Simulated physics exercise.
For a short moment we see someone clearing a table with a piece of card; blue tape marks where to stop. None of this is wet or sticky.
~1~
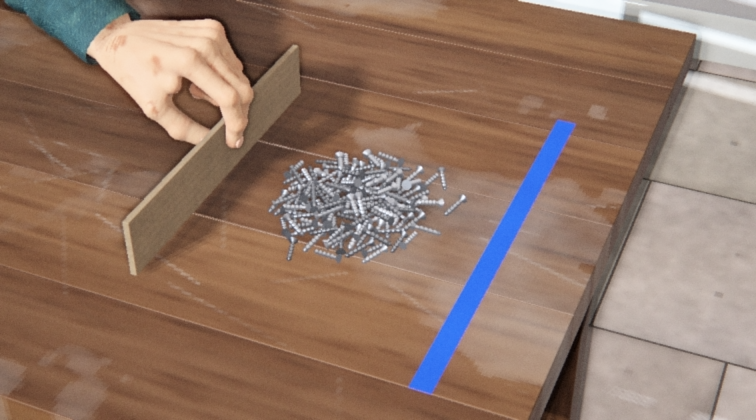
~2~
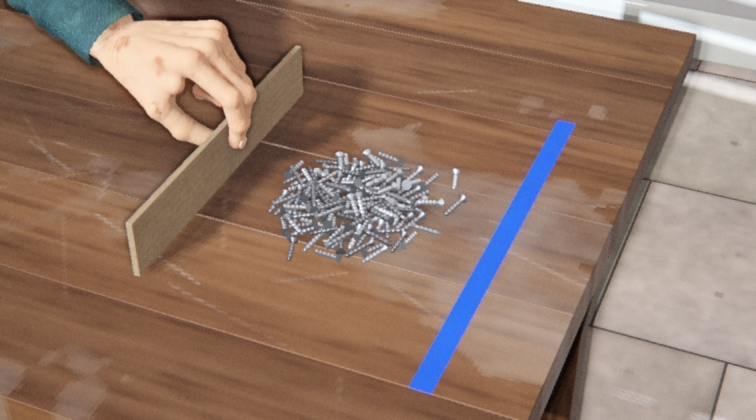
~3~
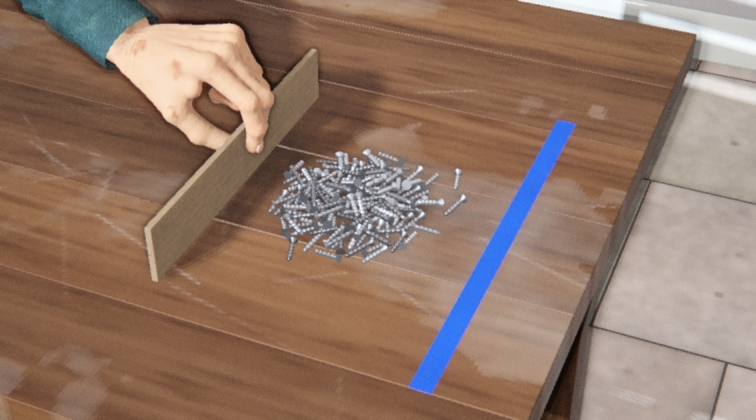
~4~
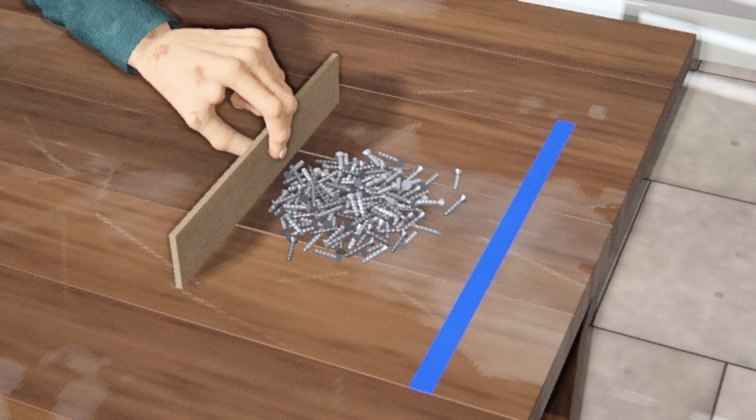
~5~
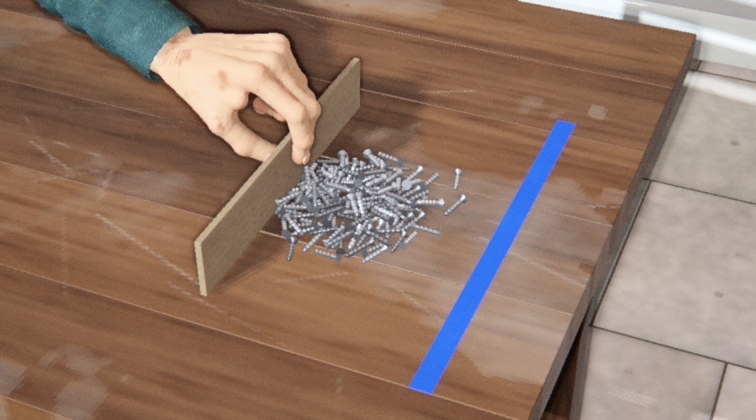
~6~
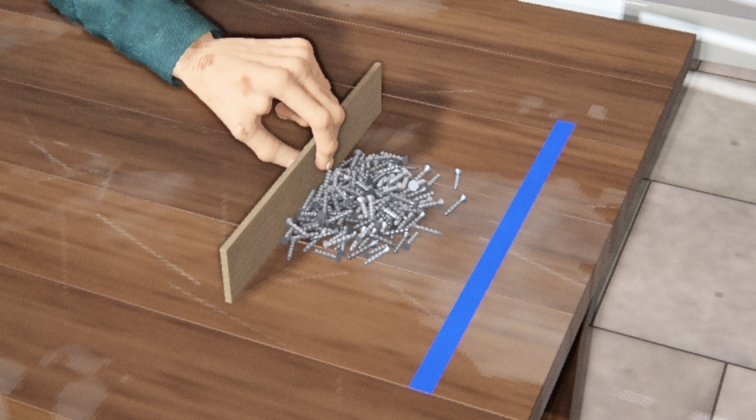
We see a hand holding a thin, flat piece of card upright on a wooden table, at first still, then sliding it right into a heap of steel screws, pushing some toward a strip of blue tape.
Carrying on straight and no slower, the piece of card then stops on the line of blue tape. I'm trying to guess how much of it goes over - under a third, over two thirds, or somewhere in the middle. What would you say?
Fails to reach a third.
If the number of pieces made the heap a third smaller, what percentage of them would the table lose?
Around 10 percent.
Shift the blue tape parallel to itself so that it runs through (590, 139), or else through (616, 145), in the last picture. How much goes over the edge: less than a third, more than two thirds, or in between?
Try 1 - in the middle band; try 2 - more than two thirds.
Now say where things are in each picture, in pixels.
In the first picture, piece of card at (143, 233), at rest; blue tape at (561, 133), about a palm's width from the edge; edge at (594, 269); the heap at (352, 201), steel screws.
In the second picture, piece of card at (146, 234).
In the third picture, piece of card at (164, 239); the heap at (352, 201), a stray few pushed along.
In the fourth picture, piece of card at (188, 246).
In the fifth picture, piece of card at (213, 253); the heap at (352, 201), a stray few pushed along.
In the sixth picture, piece of card at (238, 260); blue tape at (561, 133); edge at (594, 269); the heap at (364, 204), about half pushed along.
Soon, piece of card still moving, near (413, 171); heap all on the table, its front near (516, 254).
A while on, piece of card stopped at the blue tape; heap a small part over the edge.
Towards the end, piece of card stopped at the blue tape; heap about a quarter over the edge.
Finally, piece of card stopped at the blue tape; heap about a quarter over the edge.
